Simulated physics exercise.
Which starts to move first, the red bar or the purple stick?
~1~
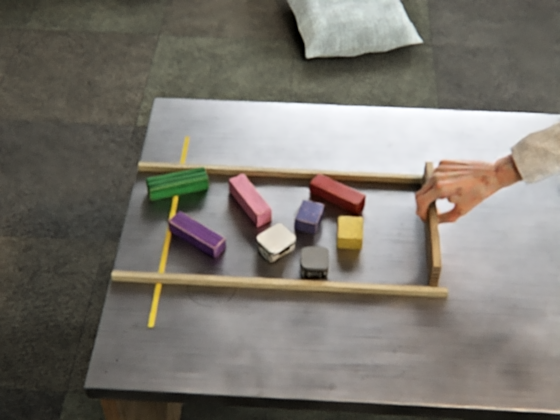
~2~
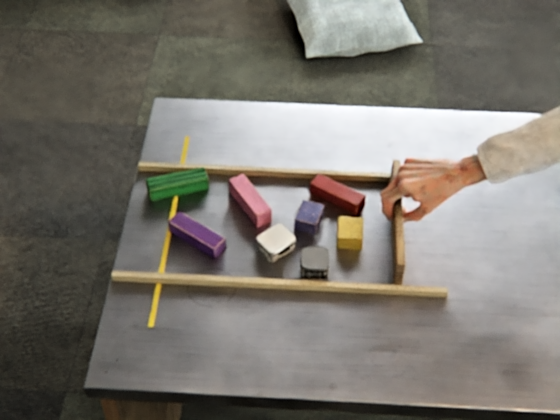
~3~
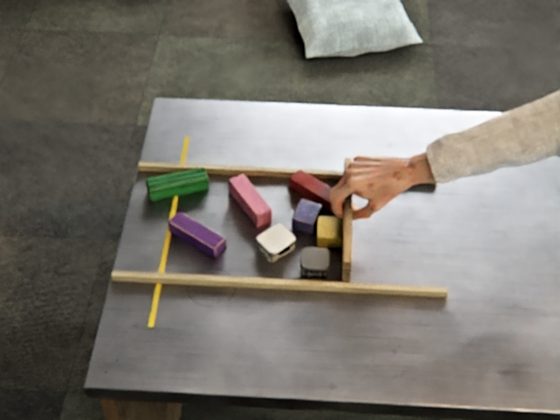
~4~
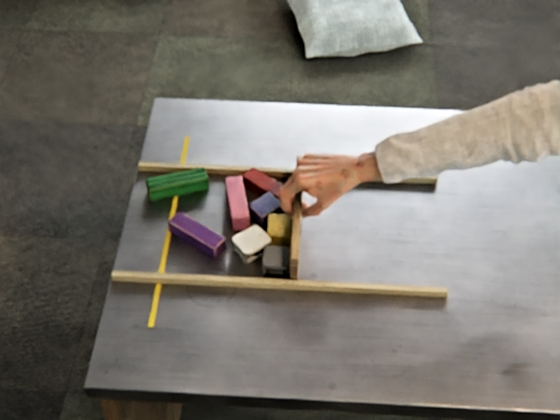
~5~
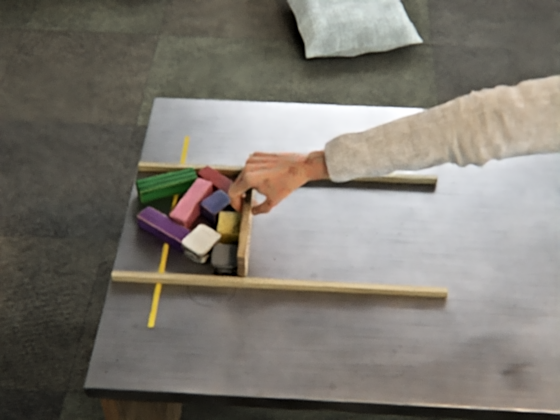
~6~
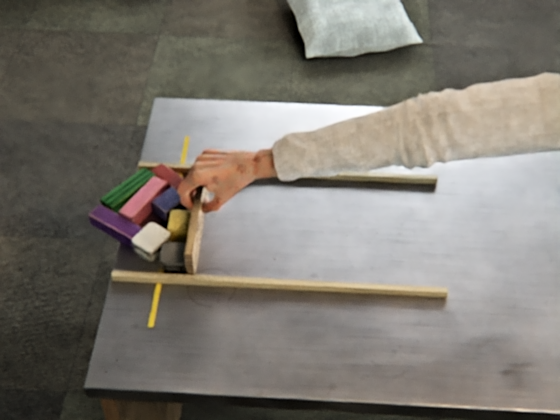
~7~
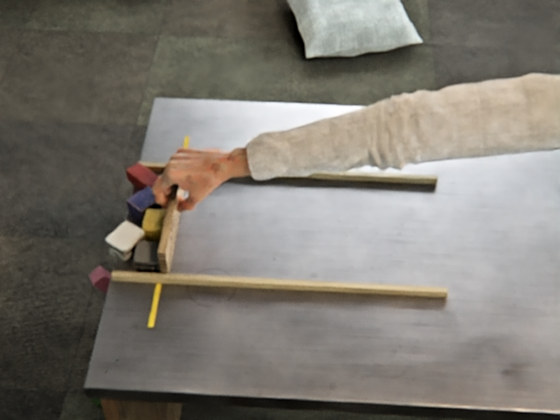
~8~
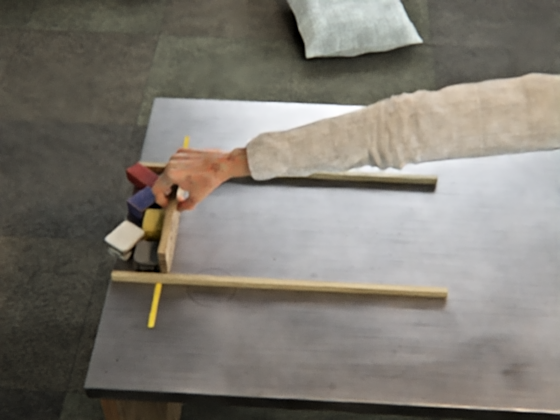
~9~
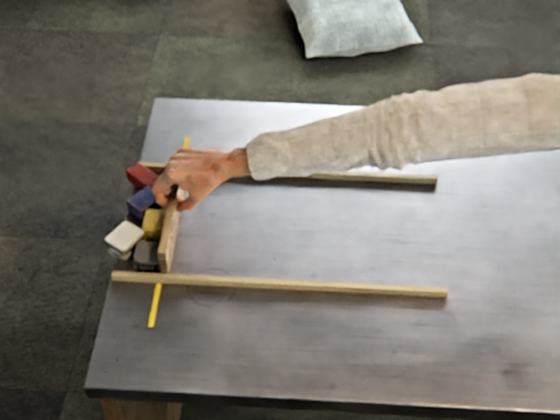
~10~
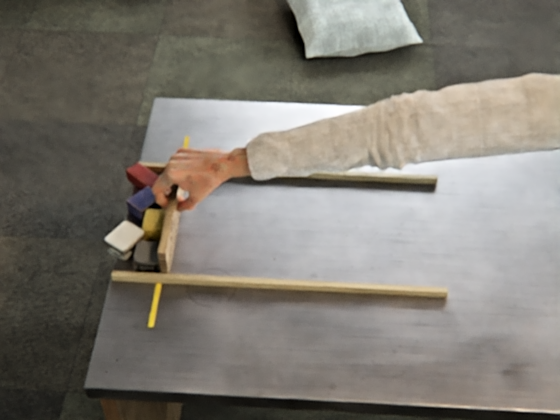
The red bar starts to move first, as the board nears it, and the purple stick starts to move only later, when the gathered pieces are pushed farther left.
